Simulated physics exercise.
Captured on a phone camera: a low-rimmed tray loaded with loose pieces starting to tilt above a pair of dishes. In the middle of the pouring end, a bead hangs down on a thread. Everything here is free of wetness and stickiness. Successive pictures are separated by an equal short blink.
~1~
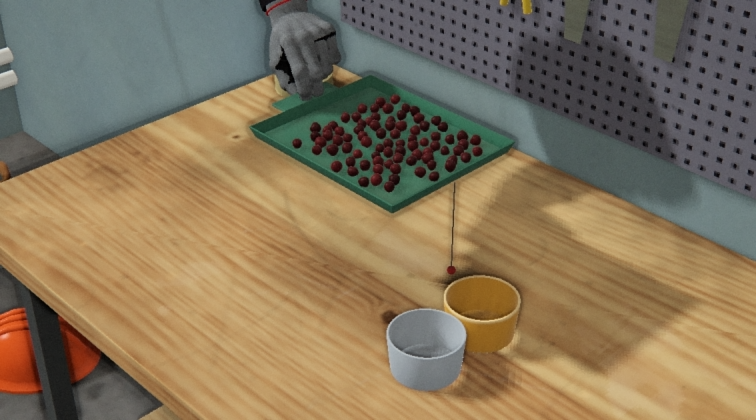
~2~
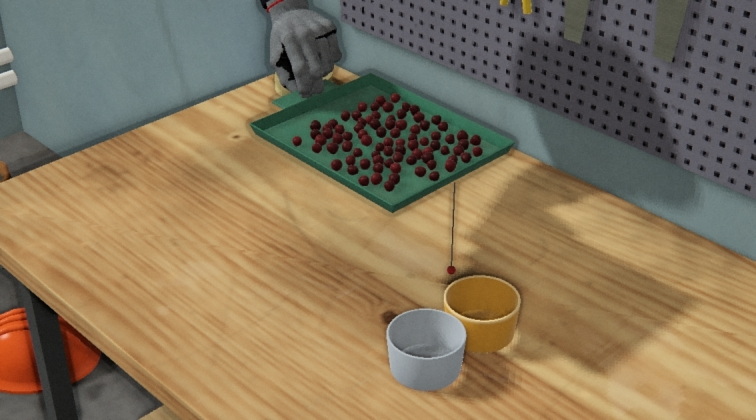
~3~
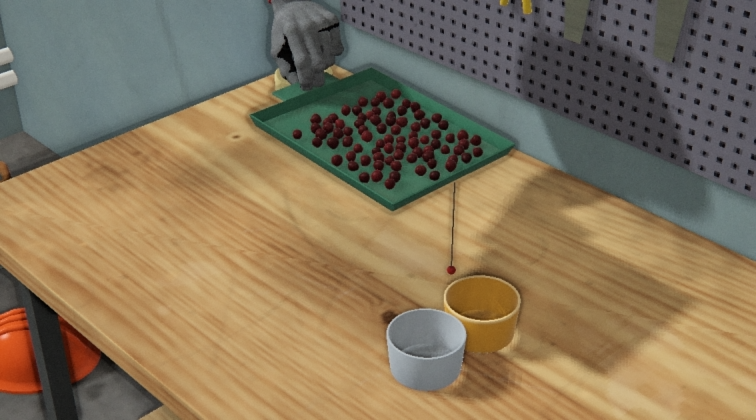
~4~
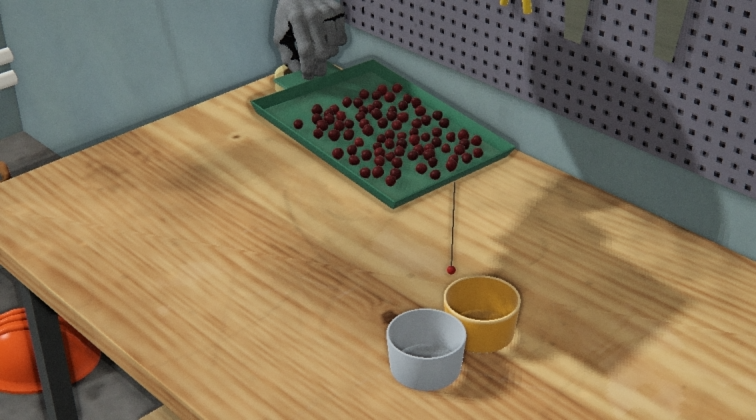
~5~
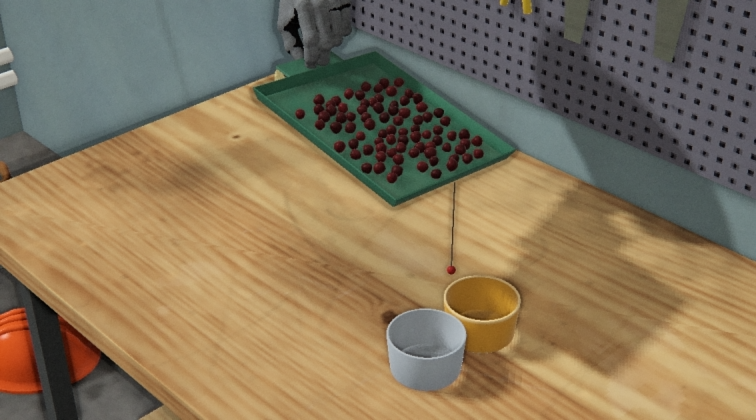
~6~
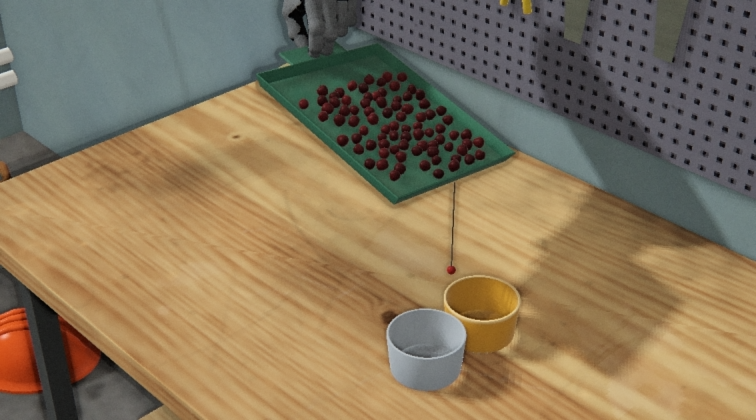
To begin with, a gloved hand holds a green tray of dark red dried cherries nearly level above a wooden bench, with a grey dish and a yellow dish below. The hand then raises the tray's far end, slanting it gradually more toward its right corner, while the bead hangs still on its thread.
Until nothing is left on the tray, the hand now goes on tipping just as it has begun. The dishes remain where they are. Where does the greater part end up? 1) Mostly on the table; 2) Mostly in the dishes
1.
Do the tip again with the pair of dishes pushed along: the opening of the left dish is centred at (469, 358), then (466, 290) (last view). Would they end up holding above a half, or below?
Result, first setup: A minority share; second setup: A majority share.
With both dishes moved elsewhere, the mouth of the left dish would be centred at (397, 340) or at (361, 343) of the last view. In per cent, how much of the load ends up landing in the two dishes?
0 %, then 0 %.
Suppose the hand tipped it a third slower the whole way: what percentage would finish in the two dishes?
Something like 20 in a hundred.
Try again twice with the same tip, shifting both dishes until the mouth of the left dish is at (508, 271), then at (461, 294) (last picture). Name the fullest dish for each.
Trial one goes to the left of the two, trial two to the right of the two.
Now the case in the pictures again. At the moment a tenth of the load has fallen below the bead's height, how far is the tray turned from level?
Angle: Close to 90°.
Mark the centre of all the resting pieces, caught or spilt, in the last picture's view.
(530, 291).
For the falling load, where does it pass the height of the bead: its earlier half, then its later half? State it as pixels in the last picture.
Around (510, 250), followed by around (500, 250).
Just after the last frame, tray tipped steeply; every one on the tray.
A moment on, tray tipped right over; roughly a quarter on the tray; about a tenth in the right dish; roughly a third outside both; roughly a third in the air.
Further on, tray tipped past a quarter turn; about a tenth in the right dish; the larger part outside both.
When it is over, tray tipped past a quarter turn; not one in the left dish; about a tenth in the right dish; the larger part outside both.
